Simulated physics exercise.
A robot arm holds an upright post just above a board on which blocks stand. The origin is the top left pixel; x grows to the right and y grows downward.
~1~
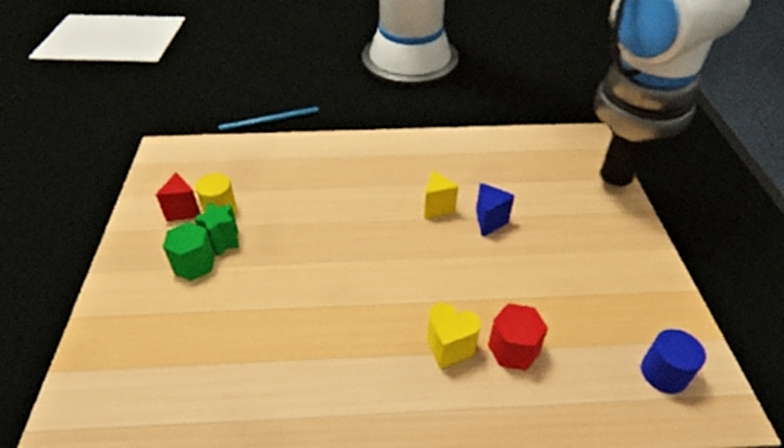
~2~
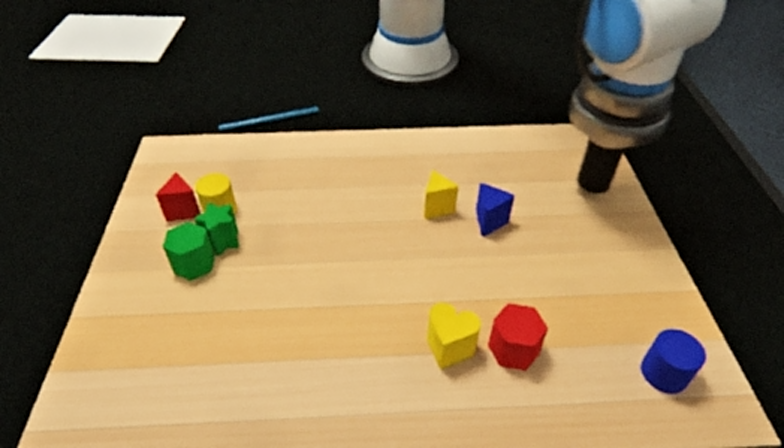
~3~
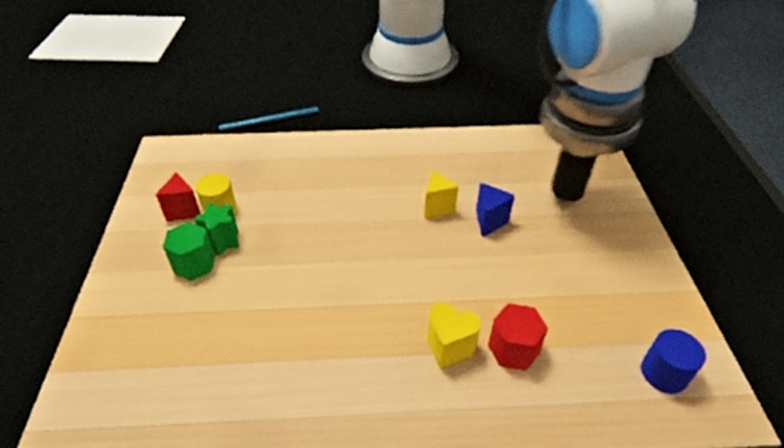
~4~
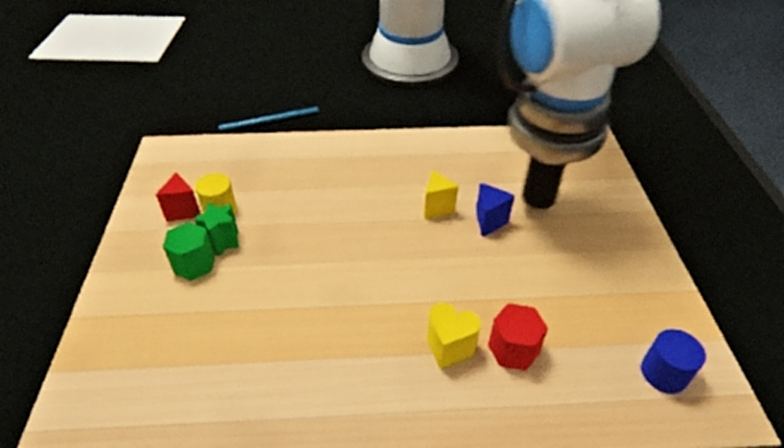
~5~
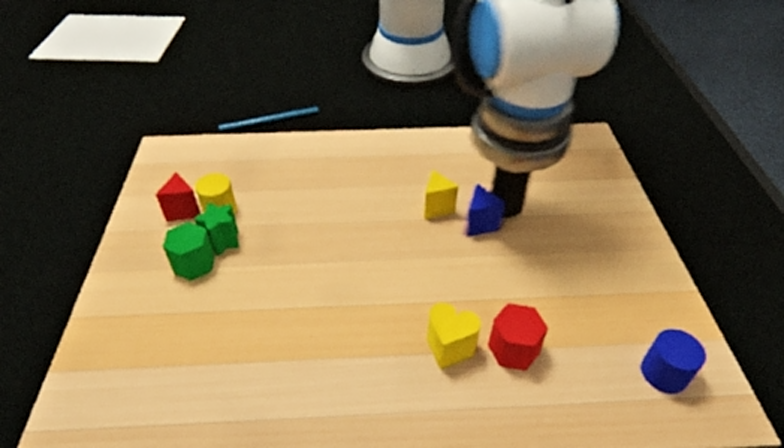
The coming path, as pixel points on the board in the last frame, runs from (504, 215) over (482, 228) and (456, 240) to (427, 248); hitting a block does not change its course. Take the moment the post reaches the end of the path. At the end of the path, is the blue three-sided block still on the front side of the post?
Yes, that is what happens.
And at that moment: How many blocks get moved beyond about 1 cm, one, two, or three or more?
I'd say just one block gets shifted by more than about 1 cm.
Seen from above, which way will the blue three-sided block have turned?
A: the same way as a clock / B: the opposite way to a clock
My answer is option A.
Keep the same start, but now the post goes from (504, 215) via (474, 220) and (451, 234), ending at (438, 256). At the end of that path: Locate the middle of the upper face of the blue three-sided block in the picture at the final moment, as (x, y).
In the picture, that point is around (407, 233).
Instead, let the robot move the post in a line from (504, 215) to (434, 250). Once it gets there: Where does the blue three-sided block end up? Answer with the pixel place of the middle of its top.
The middle of its upper face should be somewhere near (404, 228).
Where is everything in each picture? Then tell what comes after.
Tip of the post (616, 176), middles of tops, yellow three-sided block (439, 182), blue three-sided block (494, 195), in the first picture.
Post (593, 183), nothing pushed, in the second picture.
Post (568, 190), nothing pushed, in the third picture.
Post (538, 198), nothing pushed, in the fourth picture.
Post (506, 205), yellow three-sided block (439, 182), blue three-sided block (484, 198), in the fifth picture.
The first path, step by step. One third of the way, post (483, 219); blue three-sided block (456, 209), turned 25° clockwise.
Two thirds of the way, post (457, 231); blue three-sided block (428, 219), turned 35° clockwise.
At the end, post (427, 239); yellow three-sided block unmoved; blue three-sided block (397, 228), turned 30° clockwise.
